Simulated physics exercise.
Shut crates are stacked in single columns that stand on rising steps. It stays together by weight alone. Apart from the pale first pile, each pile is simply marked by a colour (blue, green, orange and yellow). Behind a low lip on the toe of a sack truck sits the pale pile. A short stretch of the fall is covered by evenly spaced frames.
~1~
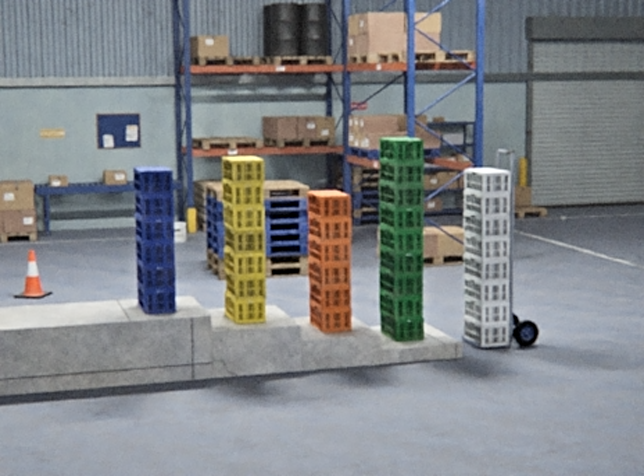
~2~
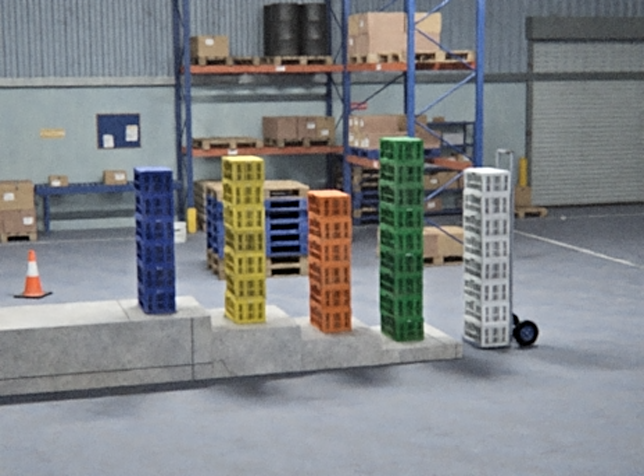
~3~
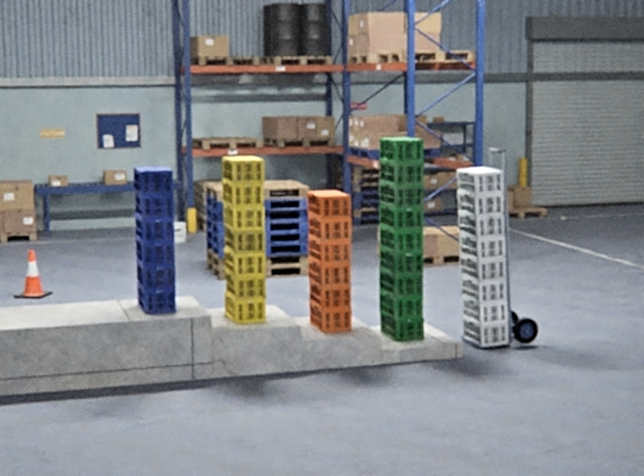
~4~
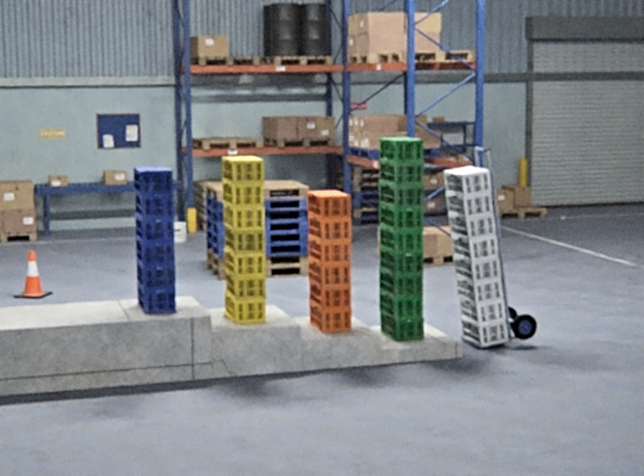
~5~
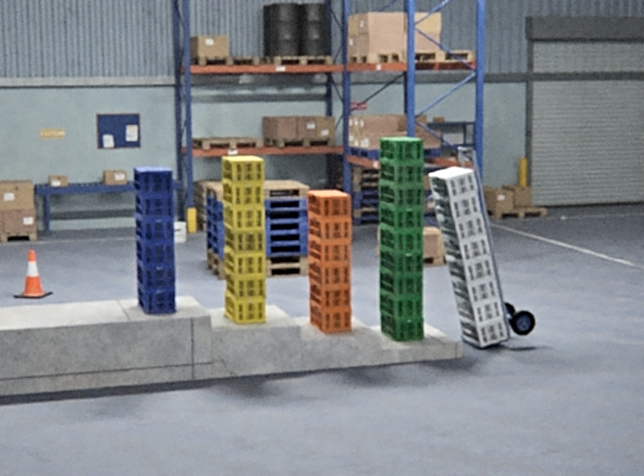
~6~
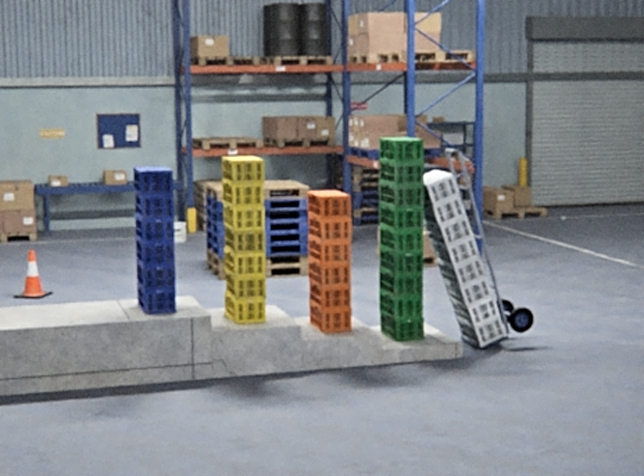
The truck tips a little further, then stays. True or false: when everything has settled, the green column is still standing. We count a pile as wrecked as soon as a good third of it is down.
False.
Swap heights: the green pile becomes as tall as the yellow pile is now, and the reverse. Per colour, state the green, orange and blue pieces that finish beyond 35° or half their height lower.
Per pile: Green 6; orange 5; blue 5.
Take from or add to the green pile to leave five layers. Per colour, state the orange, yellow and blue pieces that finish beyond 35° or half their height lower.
Orange: 5; yellow: 6; blue: 5.
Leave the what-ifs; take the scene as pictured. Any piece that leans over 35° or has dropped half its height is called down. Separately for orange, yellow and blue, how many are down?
Orange 5, yellow 6, blue 5.
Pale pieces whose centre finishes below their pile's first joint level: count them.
The number works out at 1.
Soon, 8 of the pale pile down; 1 of the 9 green crates down (1 of 28 in all colours); top green crate tipped clearly, half its height lower; top orange crate tipped barely.
A while on, 8 of the pale pile down; 8 of the 9 green crates down (19 of 28 in all colours); top green crate tipped well over, some four heights lower; top yellow crate on its side.
Finally, 8 of the pale pile down; 8 of the 9 green crates down (24 of 28 in all colours); top green crate tipped well over, some four heights lower; top yellow crate on its side. Seen by the last camera, middles, top green crate near (183, 257), top yellow crate near (229, 247).
